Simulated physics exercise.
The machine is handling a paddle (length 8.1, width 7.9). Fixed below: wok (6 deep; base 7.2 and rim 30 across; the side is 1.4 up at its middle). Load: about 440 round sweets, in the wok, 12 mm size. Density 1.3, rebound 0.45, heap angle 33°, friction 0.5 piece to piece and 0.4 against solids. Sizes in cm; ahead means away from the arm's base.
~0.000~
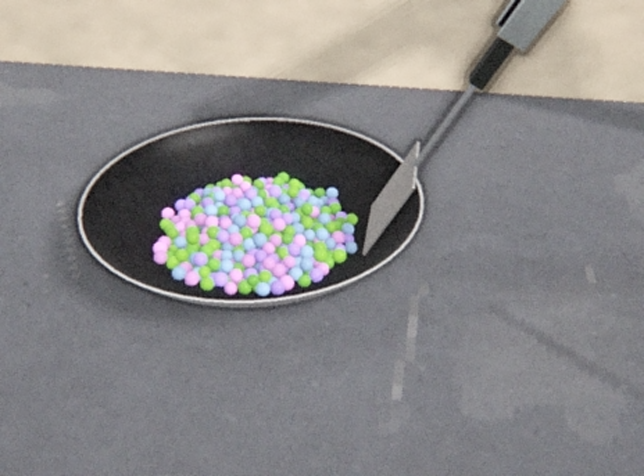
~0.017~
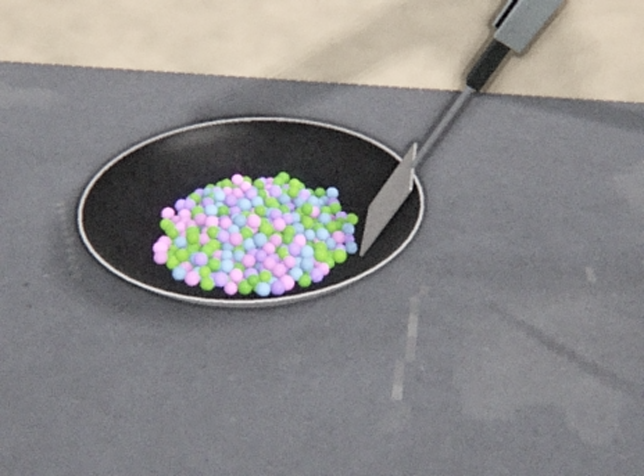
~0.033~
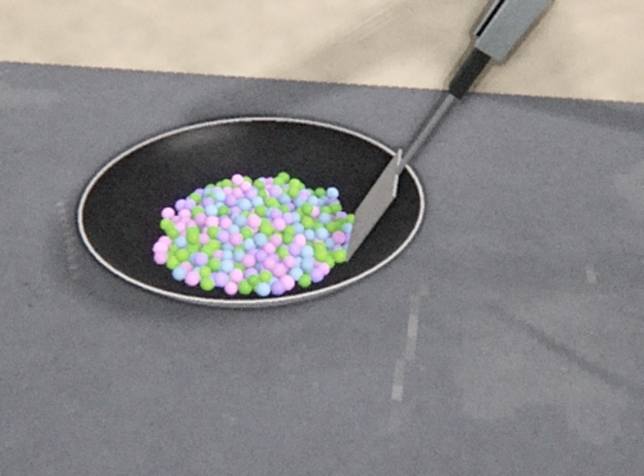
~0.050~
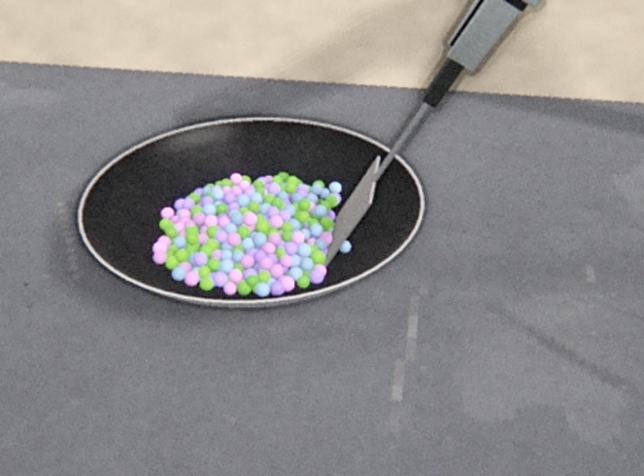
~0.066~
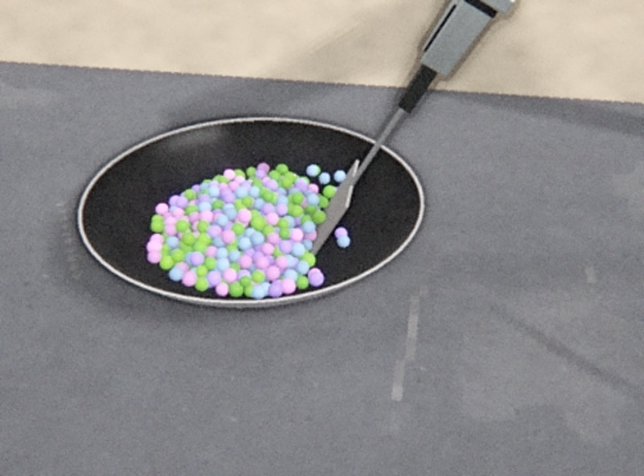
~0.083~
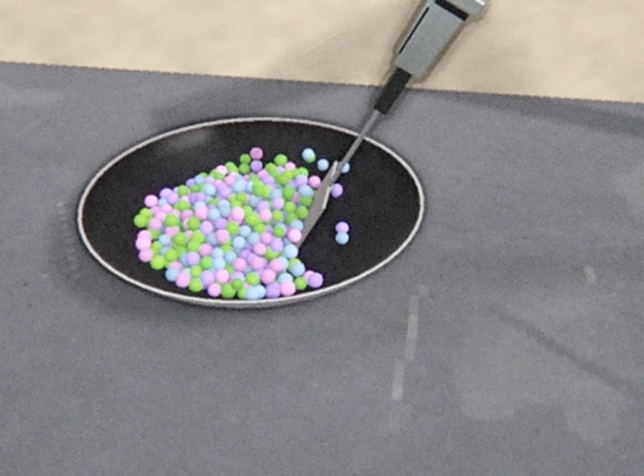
A mechanical arm with a grey and black end holds a flat grey paddle at the right side of a wide black wok, seen from above at an angle. The wok, with its pale rim, sits on a grey surface beside a beige area and holds a heap of pink, green, blue and purple round sweets. The paddle moves left into the heap, pushing sweets leftward while a few scatter behind it, and the camera stays still.
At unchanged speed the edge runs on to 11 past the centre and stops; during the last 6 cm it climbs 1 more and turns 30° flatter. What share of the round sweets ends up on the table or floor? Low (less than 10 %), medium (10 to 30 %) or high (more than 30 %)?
On the table or floor the share is high, more than 30 %.
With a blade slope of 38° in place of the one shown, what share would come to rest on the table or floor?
It would be near 35 per cent.
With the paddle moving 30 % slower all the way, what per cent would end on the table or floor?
In that case some 30 per cent.
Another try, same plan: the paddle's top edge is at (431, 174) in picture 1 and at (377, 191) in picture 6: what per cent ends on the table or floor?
Some 25 per cent.
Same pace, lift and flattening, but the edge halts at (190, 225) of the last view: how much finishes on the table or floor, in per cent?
About 5 per cent.
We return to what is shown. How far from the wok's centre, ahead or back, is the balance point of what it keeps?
About 3.0 cm ahead.
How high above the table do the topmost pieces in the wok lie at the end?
Roughly 5.0 cm.
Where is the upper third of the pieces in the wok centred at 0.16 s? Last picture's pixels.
At about (173, 186).
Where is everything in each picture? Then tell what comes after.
Paddle top edge at (417, 164), sloping 62°; upper third of the load around (255, 222), from x 160 to 350, top at y 180; 444 in the wok, in the first frame.
Paddle top edge at (413, 165), sloping 62°; upper third of the load around (255, 222), from x 160 to 350, top at y 180, in the second frame.
Paddle top edge at (398, 171), sloping 62°; upper third of the load around (255, 222), from x 160 to 350, top at y 180, in the third frame.
Paddle top edge at (375, 178), sloping 62°; upper third of the load around (255, 217), from x 160 to 345, top at y 180, in the fourth frame.
Paddle top edge at (353, 182), sloping 62°; upper third of the load around (254, 210), from x 155 to 345, top at y 170, in the fifth frame.
Paddle top edge at (330, 184), sloping 62°; upper third of the load around (246, 205), from x 140 to 345, top at y 155; 444 in the wok, in the sixth frame.
By 0.12 s, sloping 62°, highest piece 8 above the table; 444 in the wok.
By 0.16 s, sloping 55°, highest piece 8 above the table; 443 in the wok, 1 on the blade or in flight.
By 0.39 s, sloping 32°, highest piece 13 above the table; 259 in the wok, 97 on the table or floor, 88 on the blade or in flight.
By 1.44 s, sloping 32°, highest piece 5 above the table; 259 in the wok, 185 on the table or floor.
Final count, 259 in the wok, 185 on the table or floor. That is 42 % on the table or floor.
